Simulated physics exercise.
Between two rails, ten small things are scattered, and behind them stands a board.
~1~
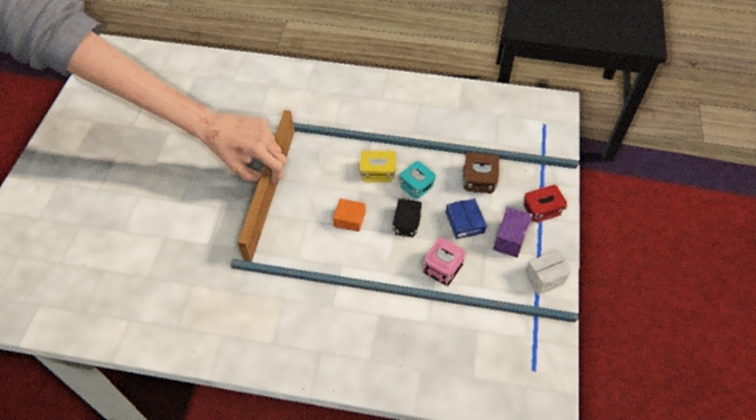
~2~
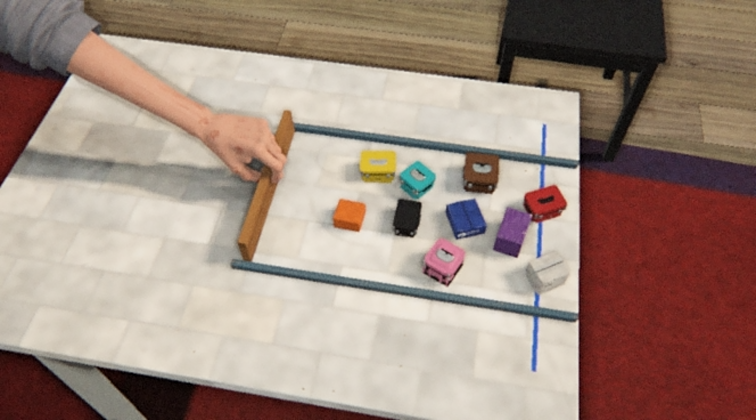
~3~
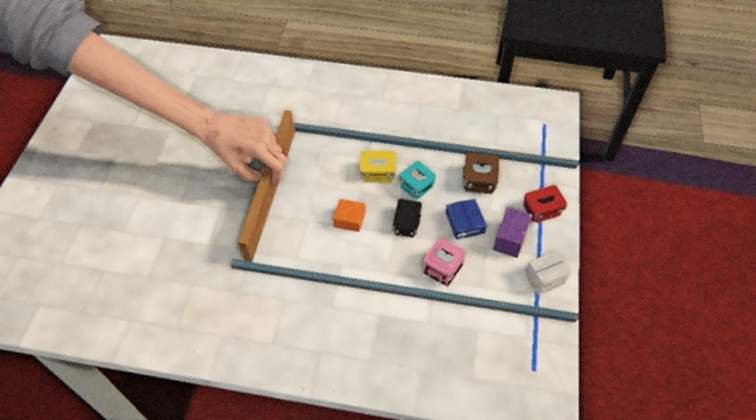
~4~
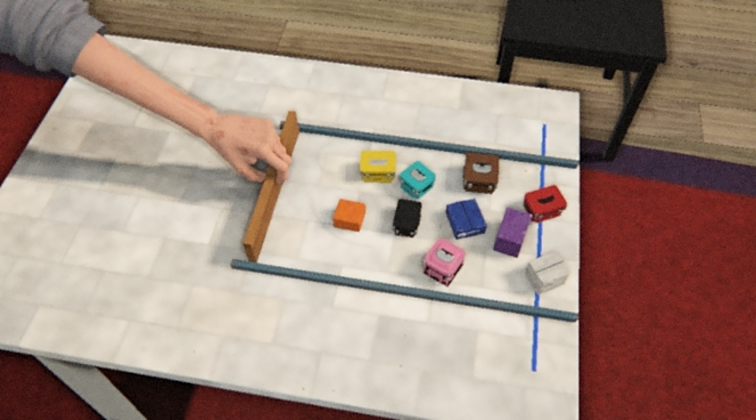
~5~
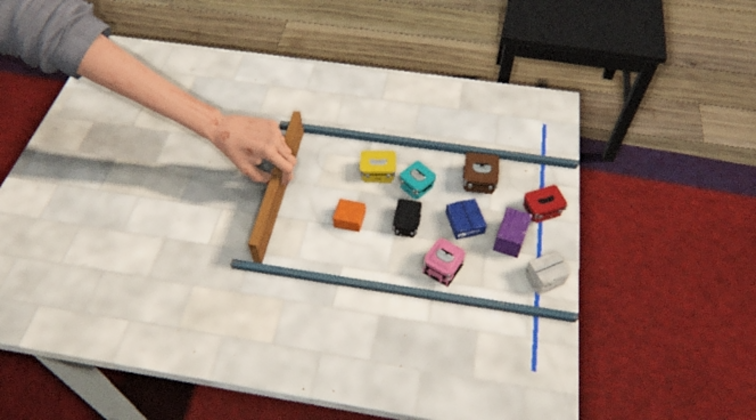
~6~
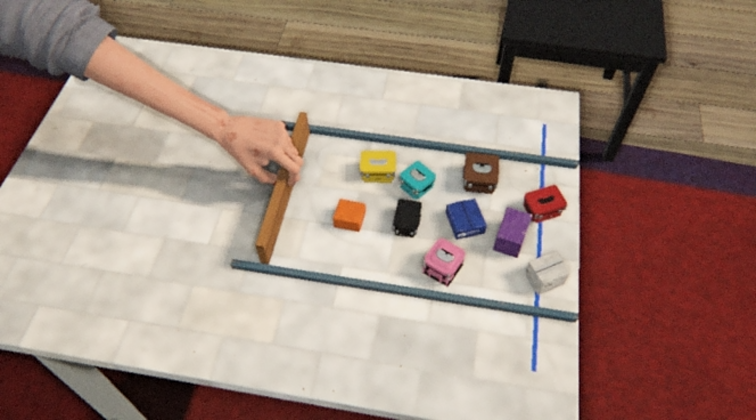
A person's hand reaches in from the upper left over a pale tiled tabletop, seen from above at an angle, gripping a wooden board set between two rails. Right of it sit ten small cases and blocks, from orange and yellow to red and white near a blue line. The hand slides the board slightly rightward without touching them, while they and the camera stay still.
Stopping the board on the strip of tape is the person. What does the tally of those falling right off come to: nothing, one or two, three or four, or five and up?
It comes to five and up.
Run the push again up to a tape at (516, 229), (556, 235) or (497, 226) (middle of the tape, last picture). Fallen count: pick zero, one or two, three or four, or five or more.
Taking the places one by one, it comes to either one or two; more than four; 1 or 2.
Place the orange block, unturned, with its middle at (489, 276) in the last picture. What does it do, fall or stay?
Well, the orange block fails to stay.
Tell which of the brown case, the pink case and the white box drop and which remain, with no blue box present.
Brown case down, pink case still up, white box down.
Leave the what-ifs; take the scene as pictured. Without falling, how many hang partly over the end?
Expected count: 0.
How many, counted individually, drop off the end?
6.
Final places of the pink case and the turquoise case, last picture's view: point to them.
About (556, 275), and the other about (557, 221).
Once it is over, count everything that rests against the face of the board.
That number would be 4.
A little later, none off yet; white box at rest near (547, 273); red case at rest near (544, 205); purple block at rest near (512, 233).
When it is over, the number that fall off is five or more; down, black case, blue box, brown case, purple block, red case and white box.
